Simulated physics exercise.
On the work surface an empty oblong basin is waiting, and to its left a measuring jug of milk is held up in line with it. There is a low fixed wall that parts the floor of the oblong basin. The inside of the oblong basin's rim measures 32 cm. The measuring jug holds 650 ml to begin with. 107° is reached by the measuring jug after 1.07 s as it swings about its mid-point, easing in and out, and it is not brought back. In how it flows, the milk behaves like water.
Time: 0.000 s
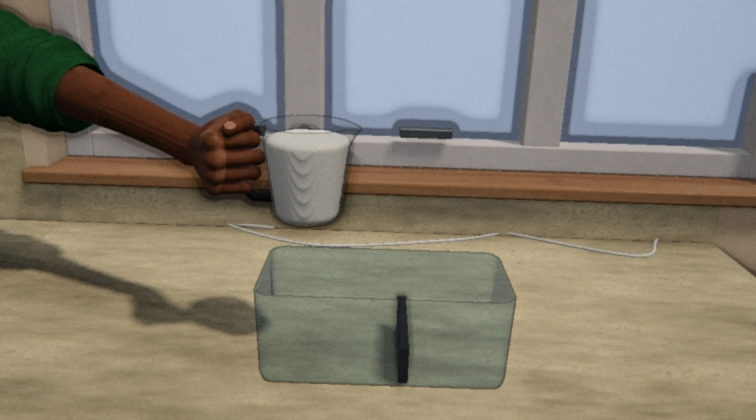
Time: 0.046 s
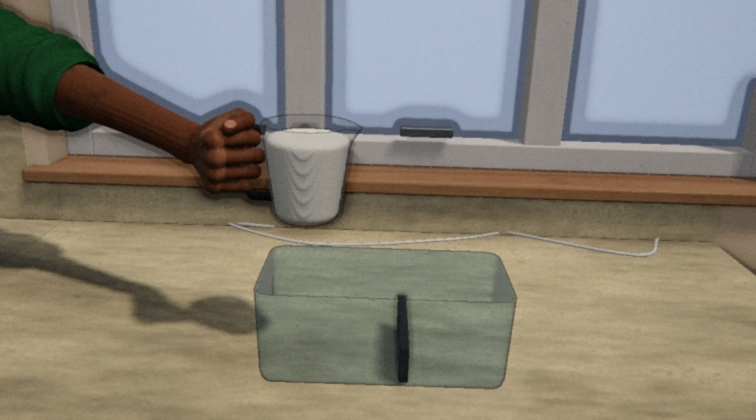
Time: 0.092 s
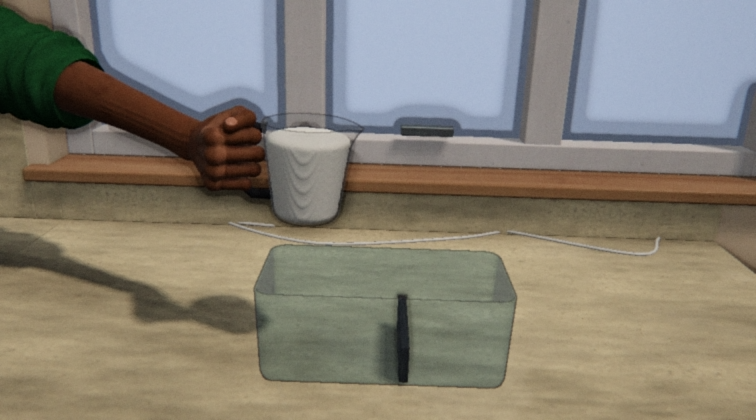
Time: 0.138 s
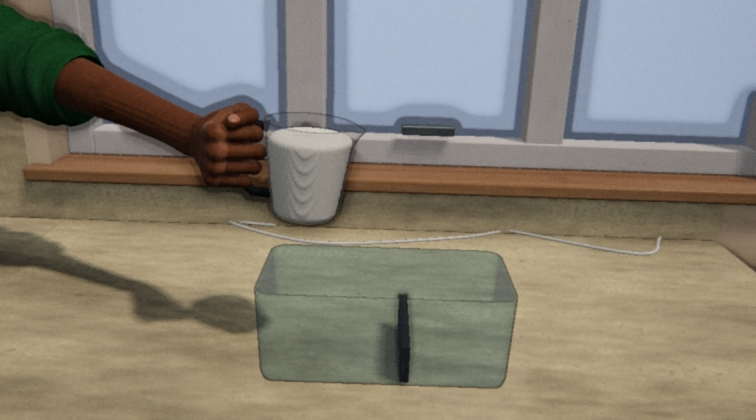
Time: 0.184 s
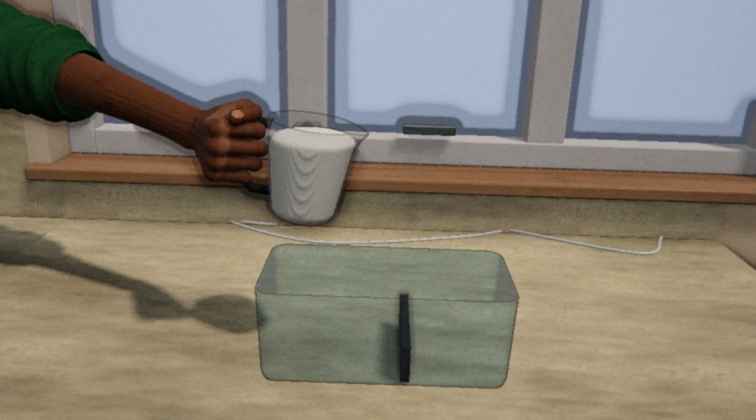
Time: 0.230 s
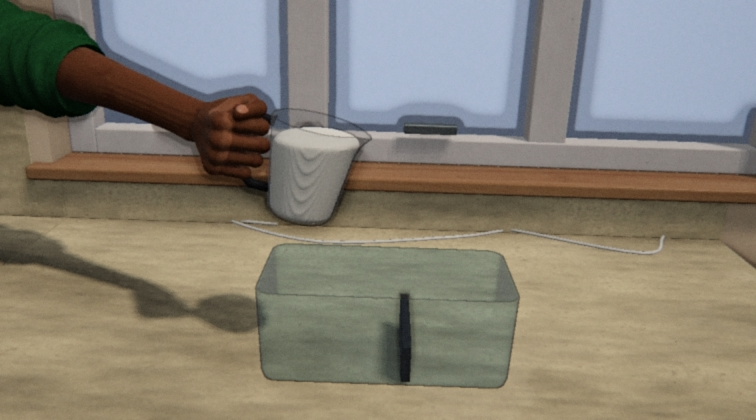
A measuring jug of milk, held in a fist, tilts slightly rightward above a clear basin.
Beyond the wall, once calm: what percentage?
68 out of 100.
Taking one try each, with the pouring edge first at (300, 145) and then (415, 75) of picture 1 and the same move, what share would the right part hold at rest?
The first try gives 5 percent and the second 70 percent.
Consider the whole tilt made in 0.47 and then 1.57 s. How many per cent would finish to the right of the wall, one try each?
Respectively 40 and 75 %.
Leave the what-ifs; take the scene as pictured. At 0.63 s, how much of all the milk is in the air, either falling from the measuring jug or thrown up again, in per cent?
18 per cent.
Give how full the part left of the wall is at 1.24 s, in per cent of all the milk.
Roughly 32 per cent.
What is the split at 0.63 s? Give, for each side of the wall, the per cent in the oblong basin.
I'd say some 1 on the left and some 6 on the right.
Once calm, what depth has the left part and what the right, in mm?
Left about 8 mm, right about 24 mm.
By 0.63 s the tilt is 69° and 75 per cent is still to pour, 1 is left of the wall and 6 right of it.
By 0.93 s the tilt is 102° and 18 per cent is still to pour, 10 is left of the wall and 55 right of it.
By 1.24 s the tilt is 107° and 0 per cent is still to pour, 31 is left of the wall and 67 right of it.
By 1.57 s the tilt is 107° and 0 per cent is still to pour, 32 is left of the wall and 68 right of it.
At rest 32 per cent lies left of the wall, 68 right of it and 0 outside.
